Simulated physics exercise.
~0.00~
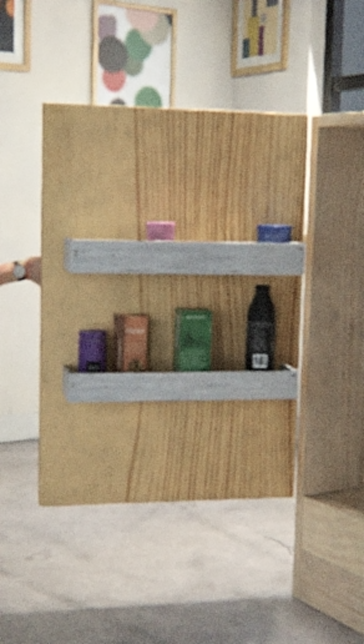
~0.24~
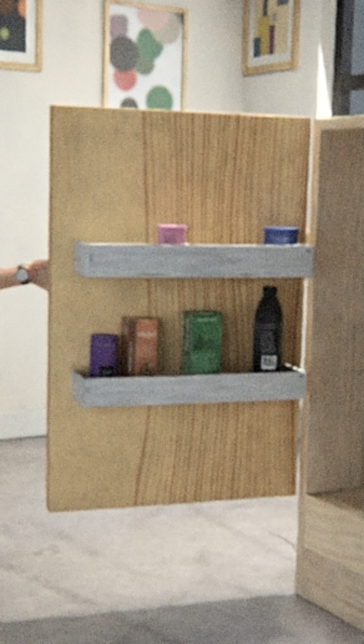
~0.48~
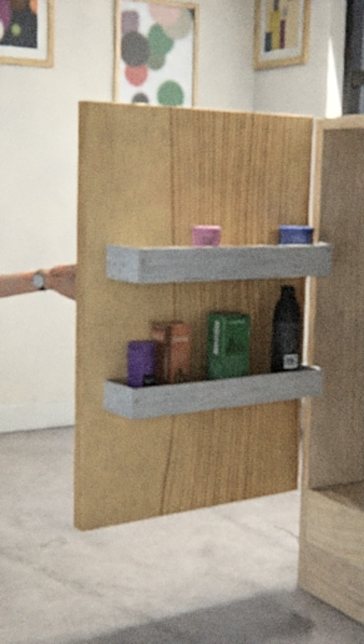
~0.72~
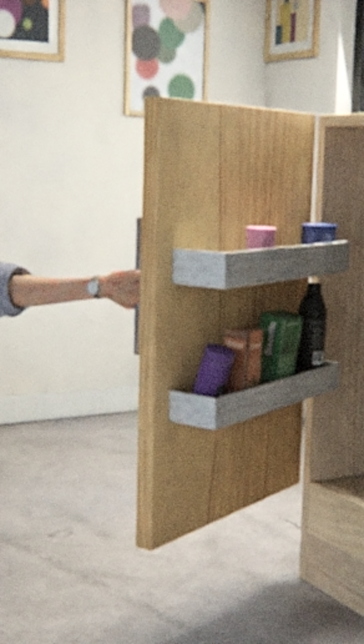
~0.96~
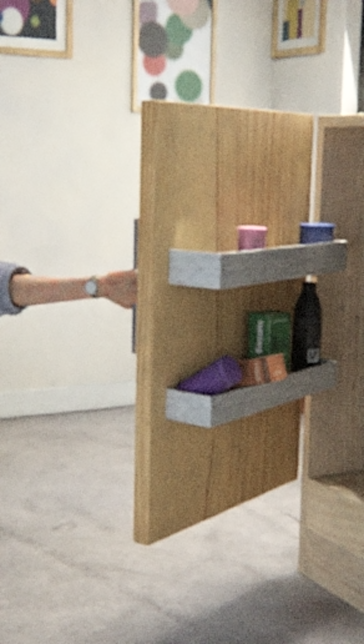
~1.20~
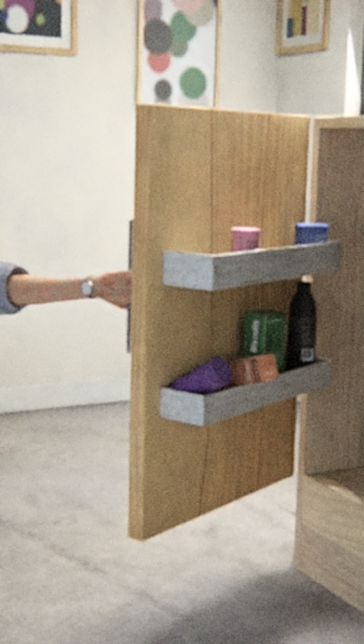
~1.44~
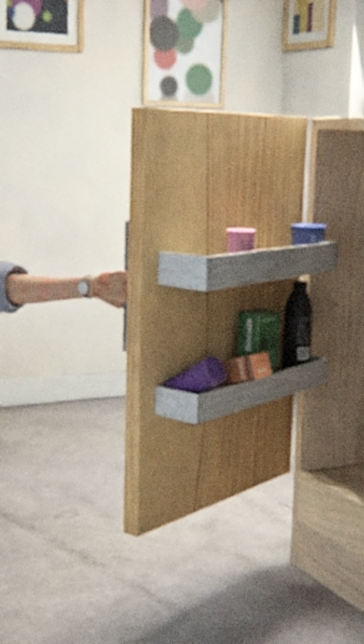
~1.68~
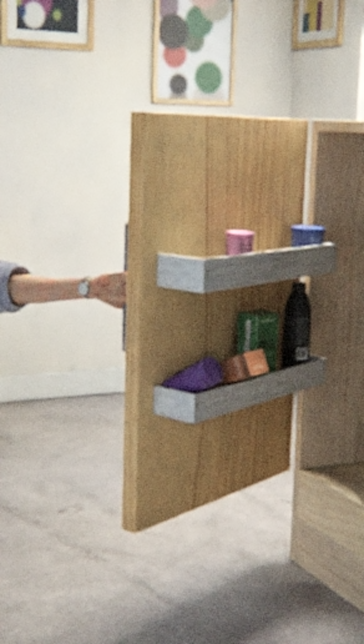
Hand swinging open a wooden larder door and stopping, the purple and orange items toppling while the others stay upright behind rails.
